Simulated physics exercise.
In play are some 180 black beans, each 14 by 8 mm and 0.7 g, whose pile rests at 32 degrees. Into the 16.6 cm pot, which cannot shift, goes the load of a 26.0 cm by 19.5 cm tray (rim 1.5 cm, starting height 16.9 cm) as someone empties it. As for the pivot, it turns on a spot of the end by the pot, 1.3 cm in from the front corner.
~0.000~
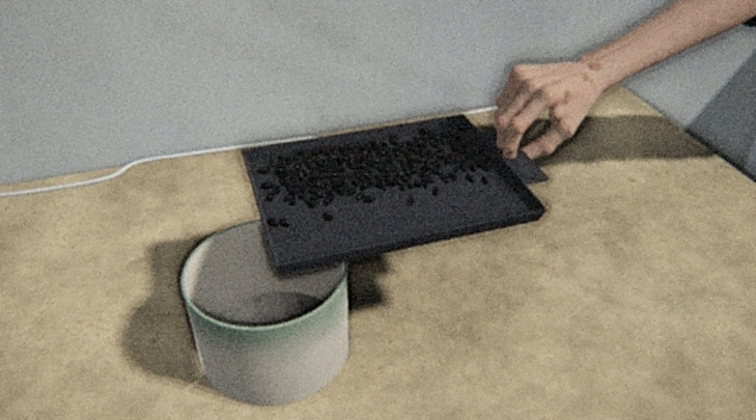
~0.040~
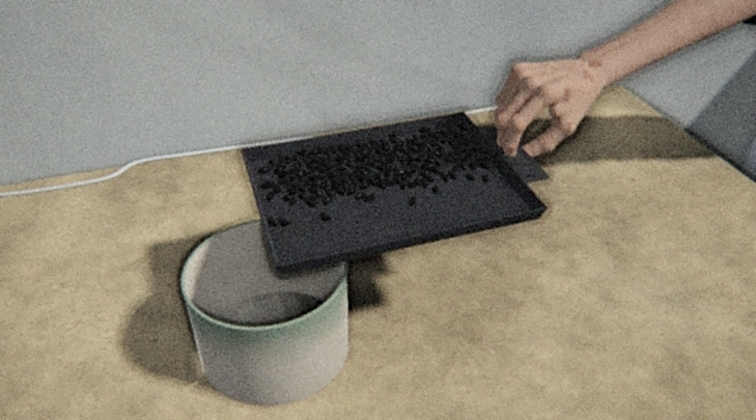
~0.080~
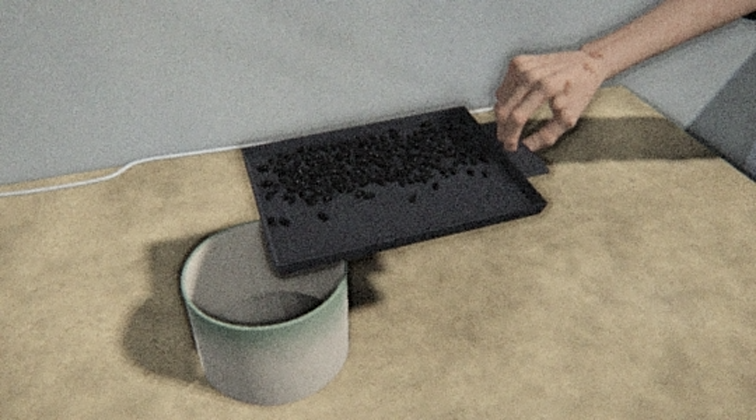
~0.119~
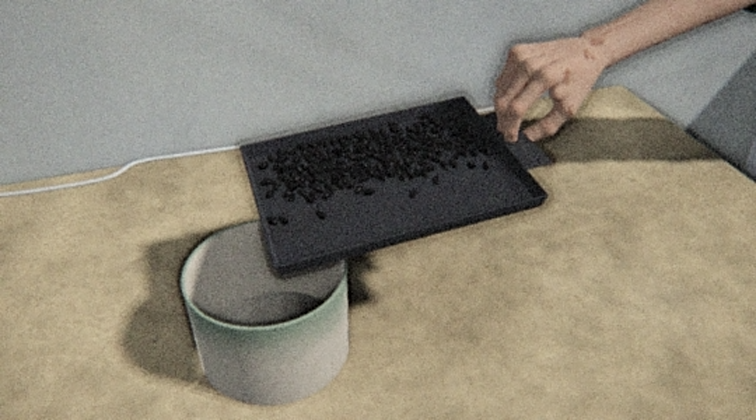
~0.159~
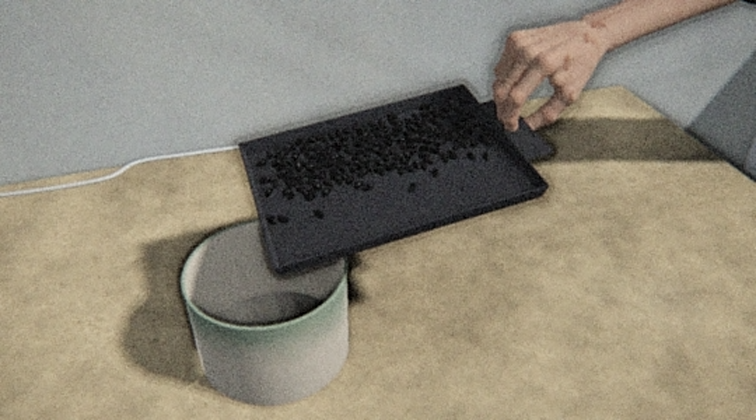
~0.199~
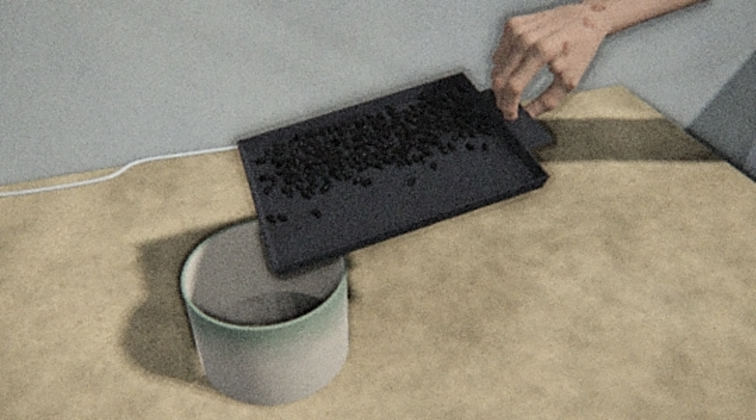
The video shows a hand holding the right end of a dark tray scattered with small black beans beside a pale, green-rimmed pot, gradually raising that end so the tray tilts slightly leftward while the beans stay largely in place.
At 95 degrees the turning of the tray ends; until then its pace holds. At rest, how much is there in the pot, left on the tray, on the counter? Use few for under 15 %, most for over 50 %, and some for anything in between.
Pot: Most, tray: Few, counter: Some.
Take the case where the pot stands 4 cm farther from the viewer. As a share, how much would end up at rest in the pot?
It would be near 15 per cent.
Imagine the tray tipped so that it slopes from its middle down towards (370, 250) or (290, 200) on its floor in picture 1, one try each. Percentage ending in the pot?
Near 0 and 55 per cent, in that order.
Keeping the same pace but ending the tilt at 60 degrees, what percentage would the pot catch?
30 per cent.
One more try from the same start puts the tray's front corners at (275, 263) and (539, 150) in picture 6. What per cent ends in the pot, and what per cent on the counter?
Final per cent - pot 60, counter 40.
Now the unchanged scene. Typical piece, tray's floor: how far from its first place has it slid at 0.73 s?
Around 12 centimetres.
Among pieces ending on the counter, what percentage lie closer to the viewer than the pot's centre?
Near 90 in a hundred.
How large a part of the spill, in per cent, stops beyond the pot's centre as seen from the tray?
80 per cent.
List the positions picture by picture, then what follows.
In the first frame, tray tilt 0 degrees, front corners at (280, 262) and (541, 208); middle of the pieces at (371, 164); pot at (265, 268).
In the second frame, tray tilt 1 degrees, front corners at (279, 262) and (541, 206); middle of the pieces at (371, 163).
In the third frame, tray tilt 2 degrees, front corners at (279, 262) and (541, 201); middle of the pieces at (371, 160).
In the fourth frame, tray tilt 4 degrees, front corners at (279, 263) and (542, 194), lowest corner left front; middle of the pieces at (370, 155).
In the fifth frame, tray tilt 7 degrees, front corners at (278, 263) and (543, 184), lowest corner left front; middle of the pieces at (369, 148).
In the sixth frame, tray tilt 10 degrees, front corners at (277, 264) and (543, 175), lowest corner left front; middle of the pieces at (368, 142); pot at (265, 268). Its pace works out near 75 degrees a second.
After 0.73 s, tilt 50 degrees; the tray holds 100 %, the pot 0 %.
After 1.09 s, tilt 77 degrees; the tray holds 35 %, the pot 25 %.
After 1.53 s, tilt 95 degrees; the tray holds 0 %, the pot 60 %.
At rest (2.5 s), pot 60 %, tray 0 %, counter 40 %.
